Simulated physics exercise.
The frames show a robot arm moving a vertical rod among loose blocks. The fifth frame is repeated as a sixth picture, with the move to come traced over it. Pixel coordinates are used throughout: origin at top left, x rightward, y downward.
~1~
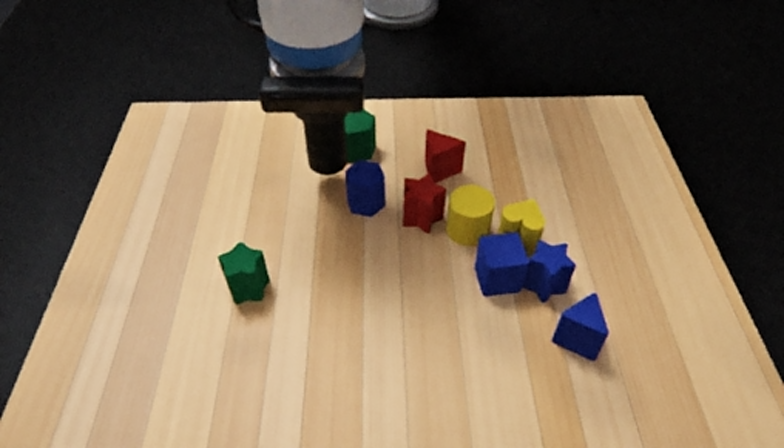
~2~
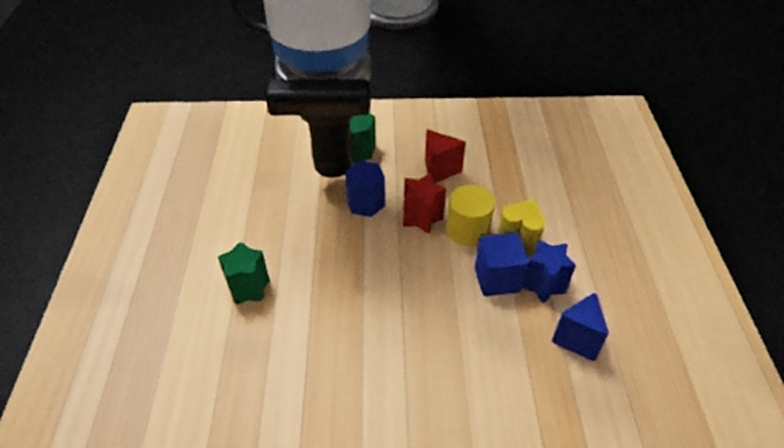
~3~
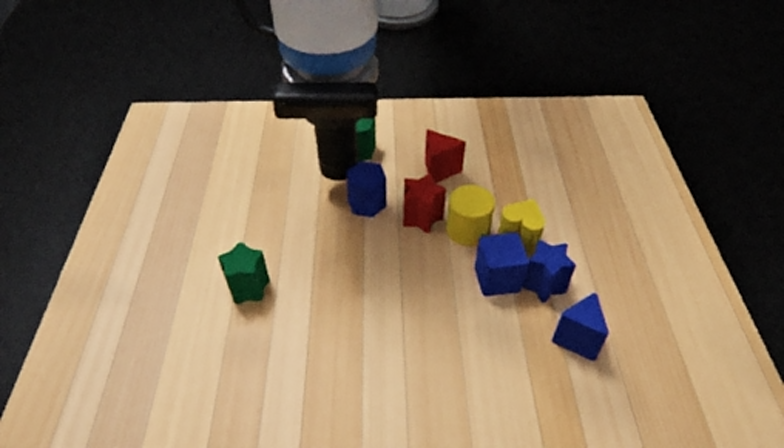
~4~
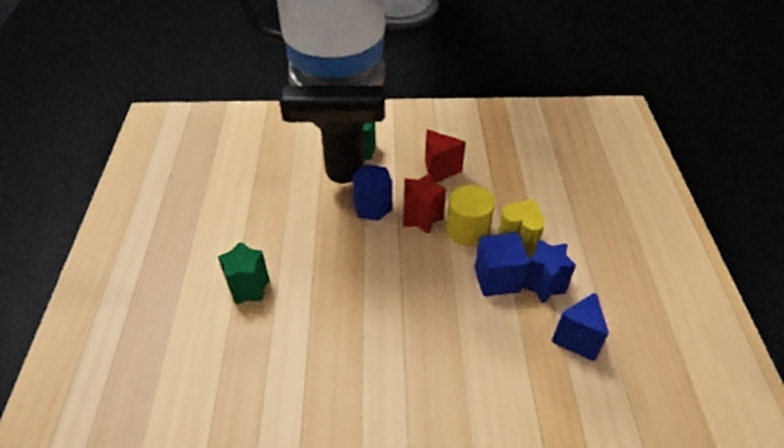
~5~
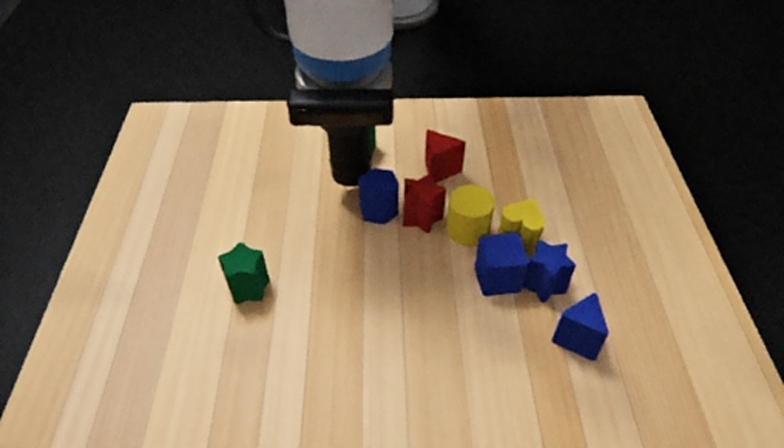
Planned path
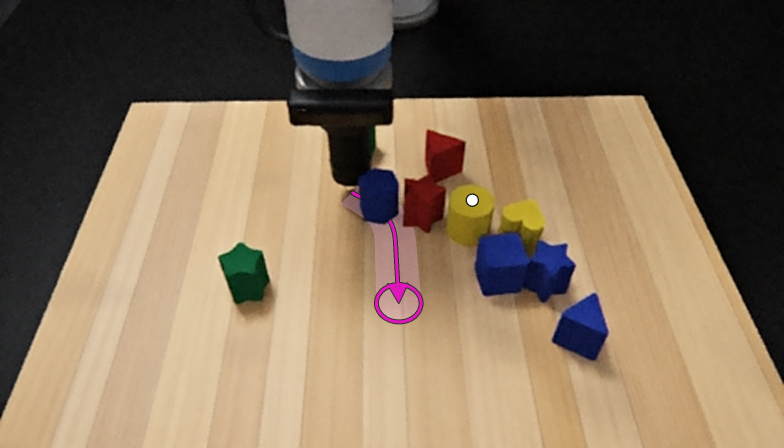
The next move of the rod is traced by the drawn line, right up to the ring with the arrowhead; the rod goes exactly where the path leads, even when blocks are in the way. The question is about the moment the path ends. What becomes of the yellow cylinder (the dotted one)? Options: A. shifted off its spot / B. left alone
A - shifted off its spot.
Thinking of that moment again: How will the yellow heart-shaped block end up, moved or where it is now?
Shifted out of place.
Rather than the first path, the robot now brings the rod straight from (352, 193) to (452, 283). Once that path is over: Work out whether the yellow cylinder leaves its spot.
The answer is that it is displaced.
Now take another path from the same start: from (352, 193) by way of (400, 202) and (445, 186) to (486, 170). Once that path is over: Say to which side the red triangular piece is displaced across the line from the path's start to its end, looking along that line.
It moves over to the left.
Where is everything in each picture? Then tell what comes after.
Tip of the rod at (328, 163), middles of tops, blue hexagon at (365, 173), red star block at (423, 188), yellow cylinder at (472, 200), yellow heart-shaped block at (525, 214), in the first frame.
Rod at (333, 166), nothing pushed, in the second frame.
Rod at (339, 168), nothing pushed, in the third frame.
Rod at (345, 171), blue hexagon at (372, 177), in the fourth frame.
Rod at (351, 174), blue hexagon at (379, 181), red star block at (423, 188), yellow cylinder at (472, 200), yellow heart-shaped block at (525, 214), in the fifth frame.
The line goes from (352, 193) by way of (388, 218) and (396, 257) to (399, 303); the dot is on the yellow cylinder.
What follows on the original path. One third of the way, rod at (389, 201); blue hexagon at (421, 208), turned 15° anticlockwise; red star block at (454, 197), turned 30° anticlockwise; yellow cylinder at (493, 202); yellow heart-shaped block at (538, 215).
Two thirds of the way, rod at (397, 240); blue hexagon at (441, 234), turned 70° anticlockwise; red star block at (459, 205), turned 50° anticlockwise; yellow cylinder at (500, 202); yellow heart-shaped block at (545, 215), turned 20° clockwise.
At the end, rod at (399, 286); blue hexagon at (442, 237), turned 80° anticlockwise; red star block at (459, 205), turned 50° anticlockwise; yellow cylinder at (500, 202); yellow heart-shaped block at (545, 215), turned 20° clockwise.
